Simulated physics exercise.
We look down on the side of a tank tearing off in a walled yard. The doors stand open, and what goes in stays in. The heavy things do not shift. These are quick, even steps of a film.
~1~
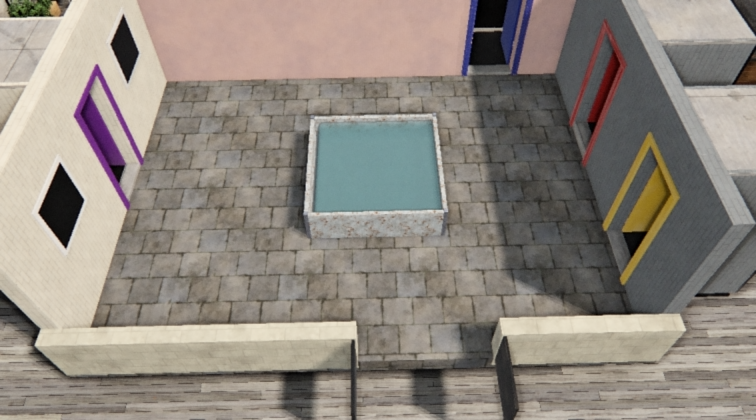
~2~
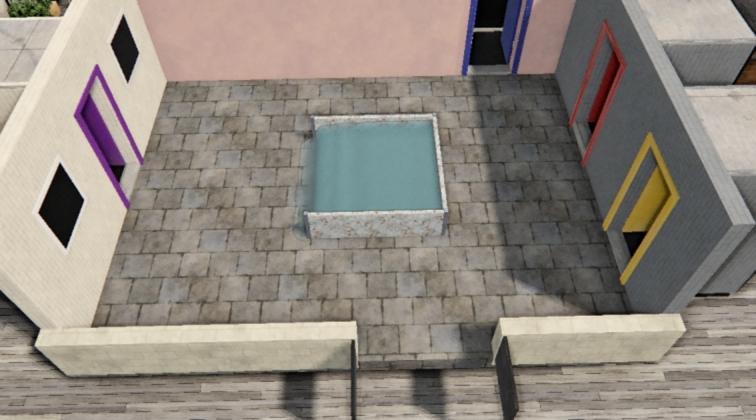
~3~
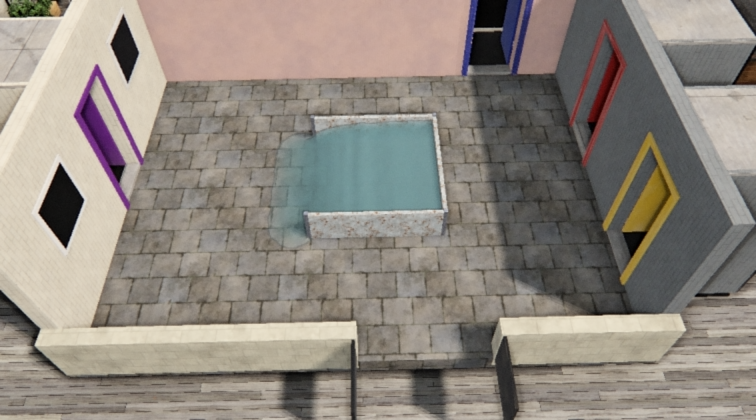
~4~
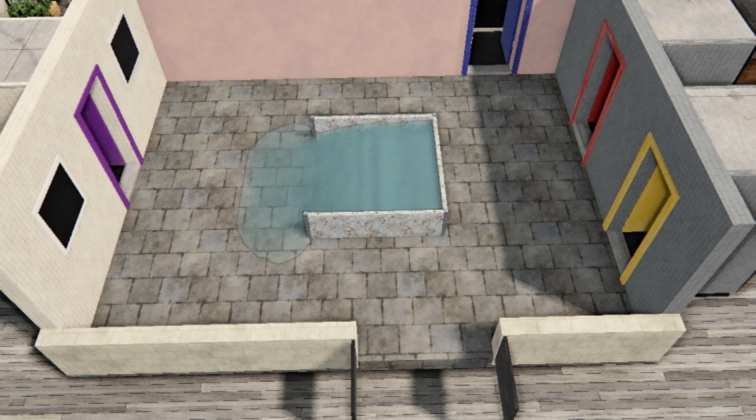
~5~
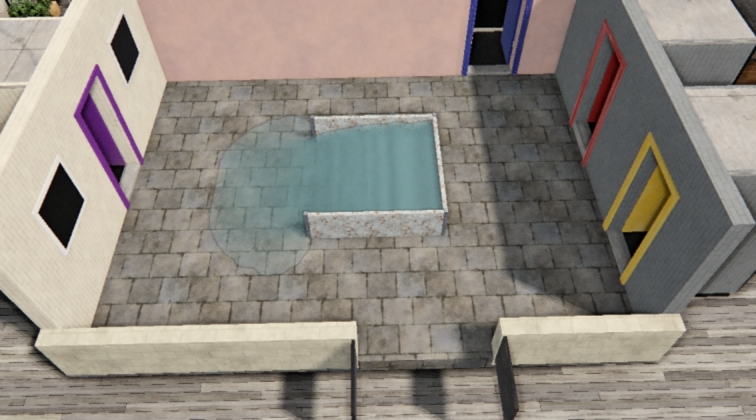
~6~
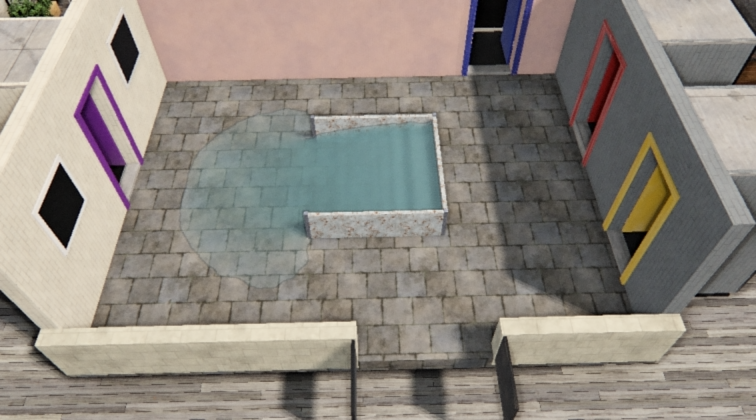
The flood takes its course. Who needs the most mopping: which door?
The purple door.
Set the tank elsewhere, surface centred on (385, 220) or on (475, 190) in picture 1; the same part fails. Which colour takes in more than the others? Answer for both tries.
Case one the purple one, case two the door marked purple.
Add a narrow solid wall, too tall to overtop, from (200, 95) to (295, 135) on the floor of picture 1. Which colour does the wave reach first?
I say the purple door.
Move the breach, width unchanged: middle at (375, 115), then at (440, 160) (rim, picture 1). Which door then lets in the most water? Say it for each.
First the blue door, then the one in yellow.
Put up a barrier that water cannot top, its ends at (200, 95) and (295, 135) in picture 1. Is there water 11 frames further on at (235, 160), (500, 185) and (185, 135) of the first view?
In that order: Covered, not flooded, under water.
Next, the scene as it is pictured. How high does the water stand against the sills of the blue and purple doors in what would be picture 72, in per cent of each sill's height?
Roughly 60 per cent, then 70 per cent.
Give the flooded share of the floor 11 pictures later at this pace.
I make it 35 per cent.
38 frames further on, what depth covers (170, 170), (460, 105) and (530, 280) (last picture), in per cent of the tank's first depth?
About 18, 2 and 0 per cent.
A moment on, water covers 30 % of the floor; red door not reached, yellow door not reached, blue door not reached, purple door some in.
Next, water covers 35 % of the floor; red door not reached, yellow door not reached, blue door not reached, purple door a lot in.
Then, water covers 35 % of the floor; red door not reached, yellow door not reached, blue door not reached, purple door a lot in.
Later, water covers 65 % of the floor; red door not reached, yellow door not reached, blue door not reached, purple door a lot in.
In the end, water covers 90 % of the floor; red door wet at the sill, nothing in, yellow door a trickle in, blue door wet at the sill, nothing in, purple door a lot in; the purple door has let in the most.
